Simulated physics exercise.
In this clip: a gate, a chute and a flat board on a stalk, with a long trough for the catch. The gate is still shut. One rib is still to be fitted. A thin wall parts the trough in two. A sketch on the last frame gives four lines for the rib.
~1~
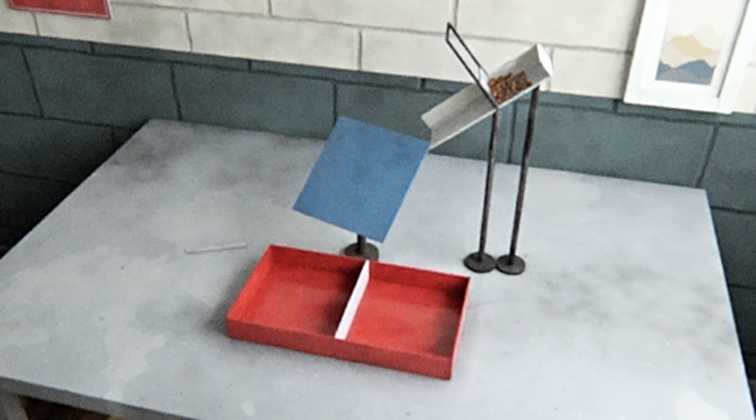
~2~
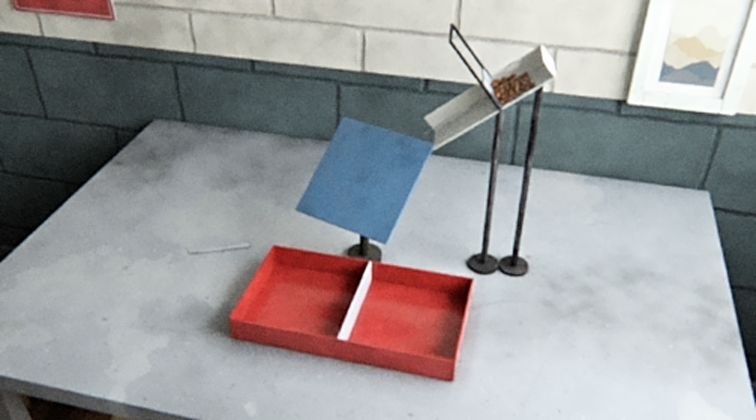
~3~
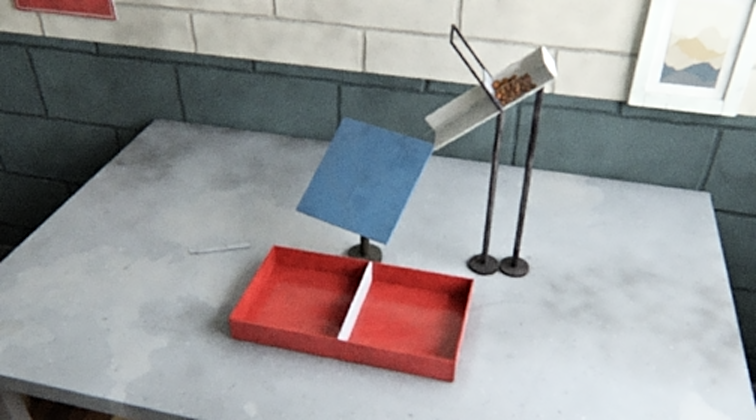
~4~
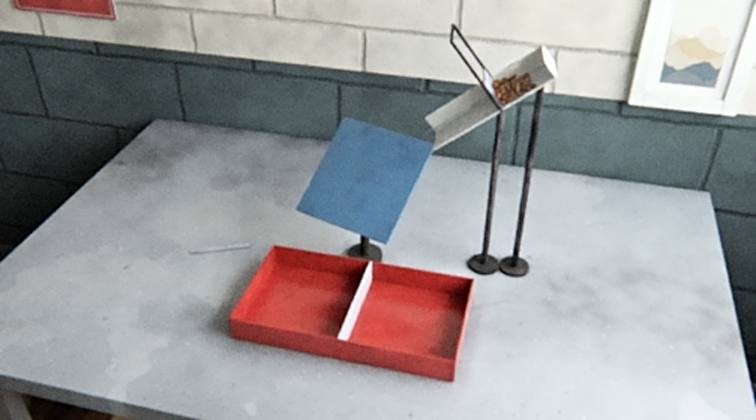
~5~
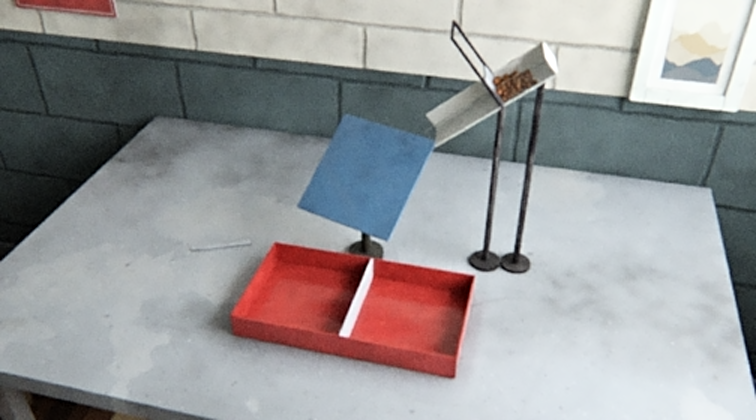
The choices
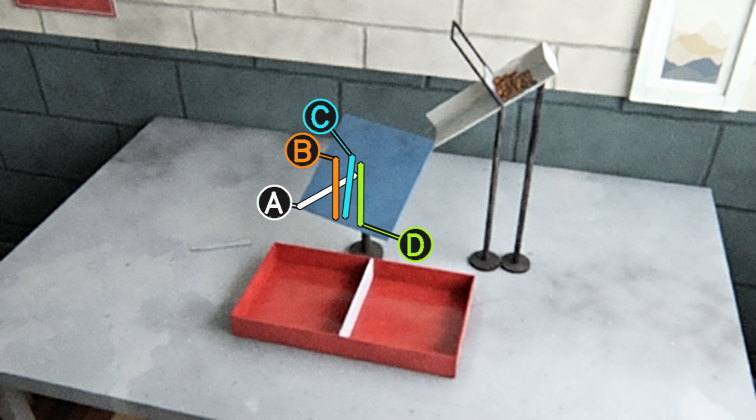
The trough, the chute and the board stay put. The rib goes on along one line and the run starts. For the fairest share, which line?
I would pick line D.
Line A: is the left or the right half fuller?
Left.
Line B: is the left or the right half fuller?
More lands on the left.
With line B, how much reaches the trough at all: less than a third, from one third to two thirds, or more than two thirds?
It is more than two thirds.
On the marked copy, line A from (354, 175) to (299, 206); line B from (335, 159) to (335, 217); line C from (352, 157) to (345, 215); line D from (360, 164) to (360, 223).
Choosing A, of what is caught, almost all in the left half, just a few in the right.
Choosing B, of what is caught, almost all in the left half, just a few in the right.
Choosing C, of what is caught, almost all in the left half, about a tenth in the right.
Choosing D, of what is caught, roughly a third in the left half, roughly two thirds in the right.
